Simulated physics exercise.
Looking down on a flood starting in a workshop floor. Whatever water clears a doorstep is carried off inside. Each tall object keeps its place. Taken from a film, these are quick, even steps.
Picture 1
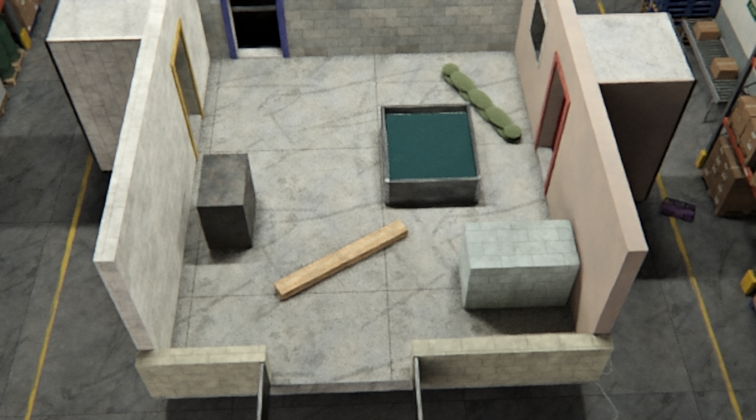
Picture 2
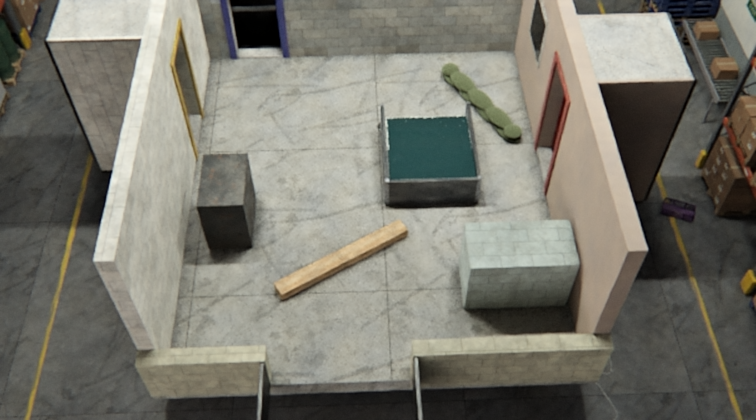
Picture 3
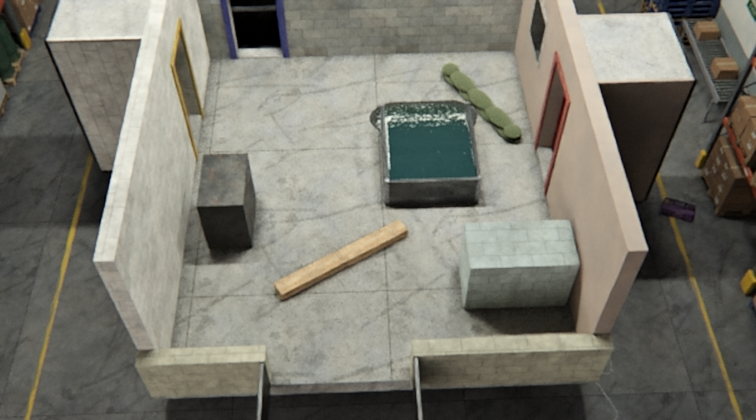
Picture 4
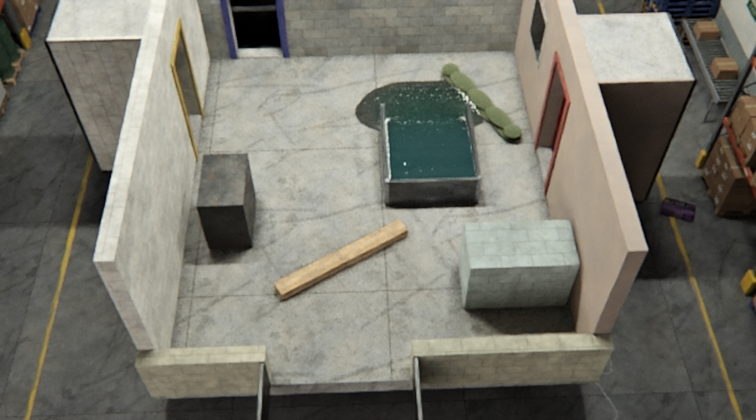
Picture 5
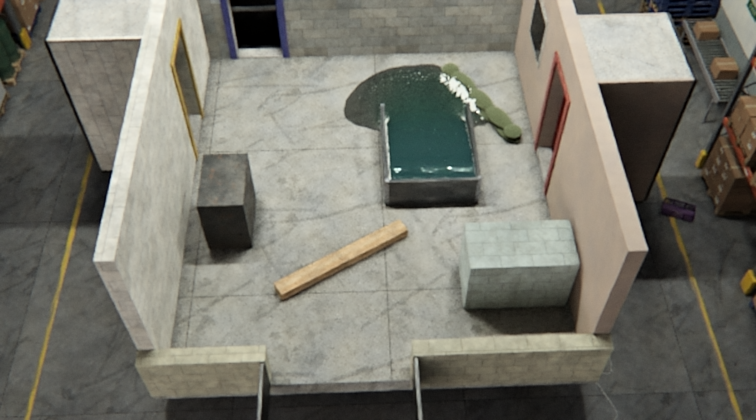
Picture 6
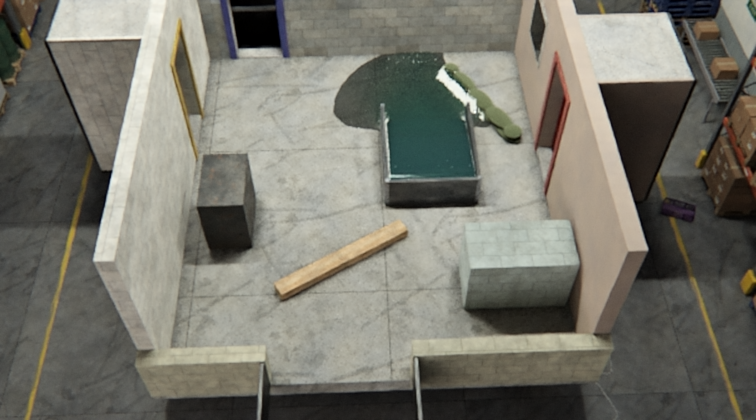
Dark green water sits still in a square open tank on a workshop floor, then breaks out through a gap on the far side. It spreads across the pale floor toward the back wall, widening leftward, and churns white against the lumpy green barrier at right.
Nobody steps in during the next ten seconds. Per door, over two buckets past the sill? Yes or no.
Blue door yes, red door no, yellow door no.
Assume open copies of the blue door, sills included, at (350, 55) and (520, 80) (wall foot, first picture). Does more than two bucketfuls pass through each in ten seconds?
First tops the limit, then tops the limit.
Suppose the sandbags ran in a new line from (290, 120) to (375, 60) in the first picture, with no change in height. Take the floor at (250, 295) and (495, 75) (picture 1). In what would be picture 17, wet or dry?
As listed: Clear, wet.
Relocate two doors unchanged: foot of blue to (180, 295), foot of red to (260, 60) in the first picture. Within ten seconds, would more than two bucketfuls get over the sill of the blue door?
Blue door: It stays within it.
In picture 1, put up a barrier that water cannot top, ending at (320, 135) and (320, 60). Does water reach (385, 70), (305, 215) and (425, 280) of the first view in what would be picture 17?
As listed: Flooded, clear, dry.
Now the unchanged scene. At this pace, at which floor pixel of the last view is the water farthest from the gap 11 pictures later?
My estimate: Roughly (229, 61).
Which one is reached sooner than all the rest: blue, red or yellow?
Answer: The blue door.
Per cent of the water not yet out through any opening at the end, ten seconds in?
Around 96 in a hundred.
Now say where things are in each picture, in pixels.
In the first picture, the open tank at (429, 144) is whole and still.
In the second picture, the front is at a hidden place, out from the gap on the open tank's far side.
In the third picture, water pours out on the open tank's far side and has run to a hidden place.
In the fourth picture, the front is at (447, 85), out from the gap on the open tank's far side.
In the fifth picture, water pours out on the open tank's far side and has run to (432, 68).
In the sixth picture, water pours out on the open tank's far side and has run to (391, 55).
A moment on, water covers 15 % of the floor; the blue door not reached, the red door not reached, the yellow door not reached.
Next, water covers 20 % of the floor; the blue door wet at the sill, nothing in, the red door not reached, the yellow door not reached.
Then, water covers 40 % of the floor; the blue door under two buckets in, the red door wet at the sill, nothing in, the yellow door wet at the sill, nothing in.
Later, water covers 60 % of the floor; the blue door over two buckets in, the red door wet at the sill, nothing in, the yellow door wet at the sill, nothing in.
In the end, water covers 80 % of the floor; the blue door over two buckets in, the red door wet at the sill, nothing in, the yellow door wet at the sill, nothing in.
